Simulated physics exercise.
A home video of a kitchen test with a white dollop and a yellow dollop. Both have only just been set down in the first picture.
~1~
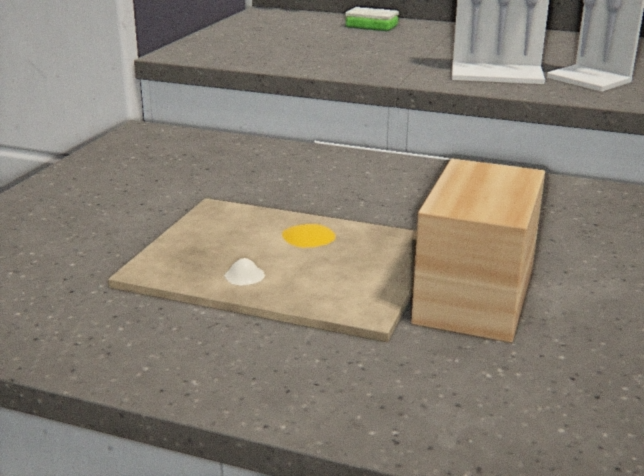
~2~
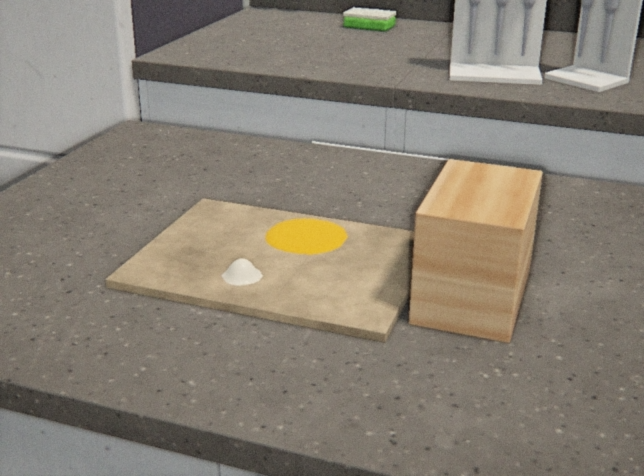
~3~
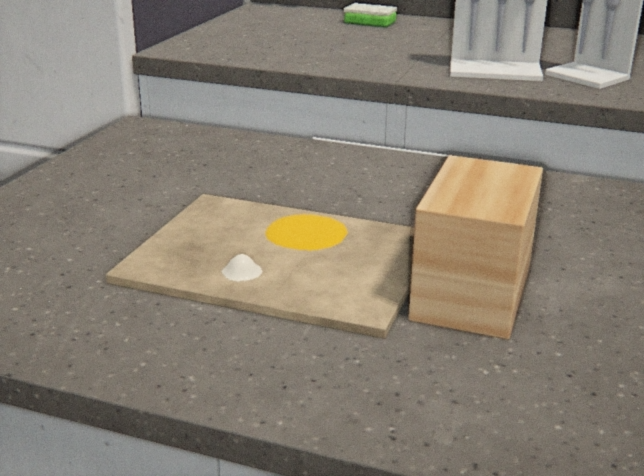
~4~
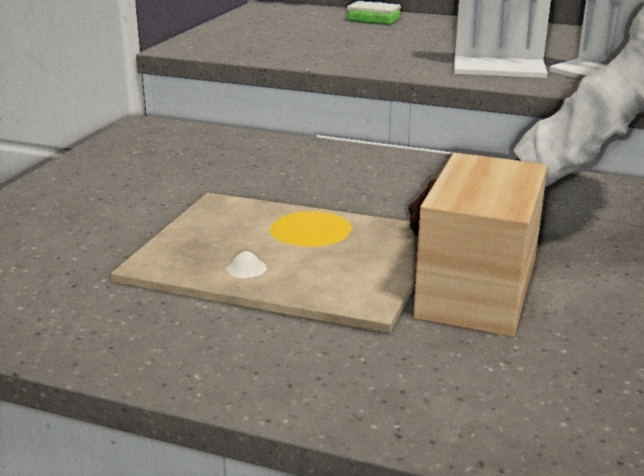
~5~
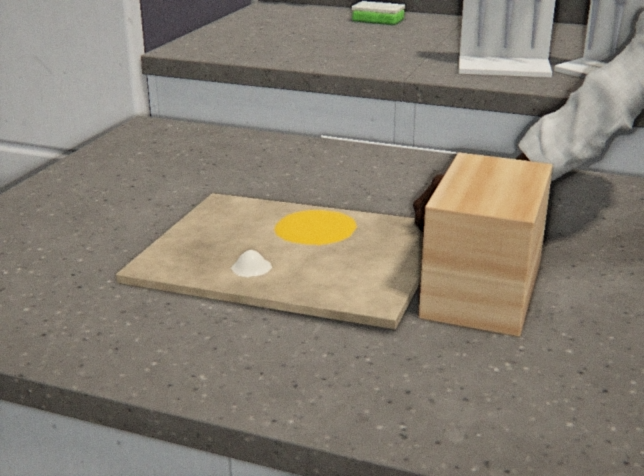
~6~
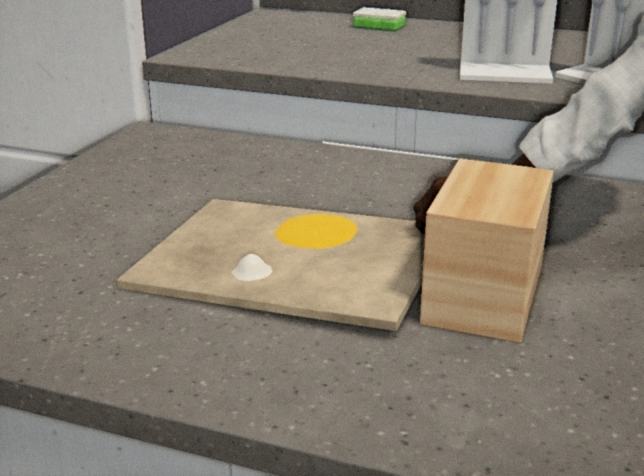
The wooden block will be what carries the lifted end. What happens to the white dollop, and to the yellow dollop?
Result: Watch the white dollop cling on just fine, watch the yellow dollop trickle down and drop off.
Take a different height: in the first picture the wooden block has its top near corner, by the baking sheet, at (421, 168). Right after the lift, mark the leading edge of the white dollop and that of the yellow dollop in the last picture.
First (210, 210), next (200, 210).
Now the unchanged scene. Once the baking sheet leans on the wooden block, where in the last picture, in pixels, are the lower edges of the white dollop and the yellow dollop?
Taking them in order, that's (221, 229) and (222, 204).
A moment on, slope about 26°; the white dollop has not moved; the yellow dollop has crept down a long way.
Further on, the white dollop has not moved; the yellow dollop is dripping off the low end.
When it is over, slope about 26°; the white dollop has not moved; the yellow dollop is dripping off the low end.
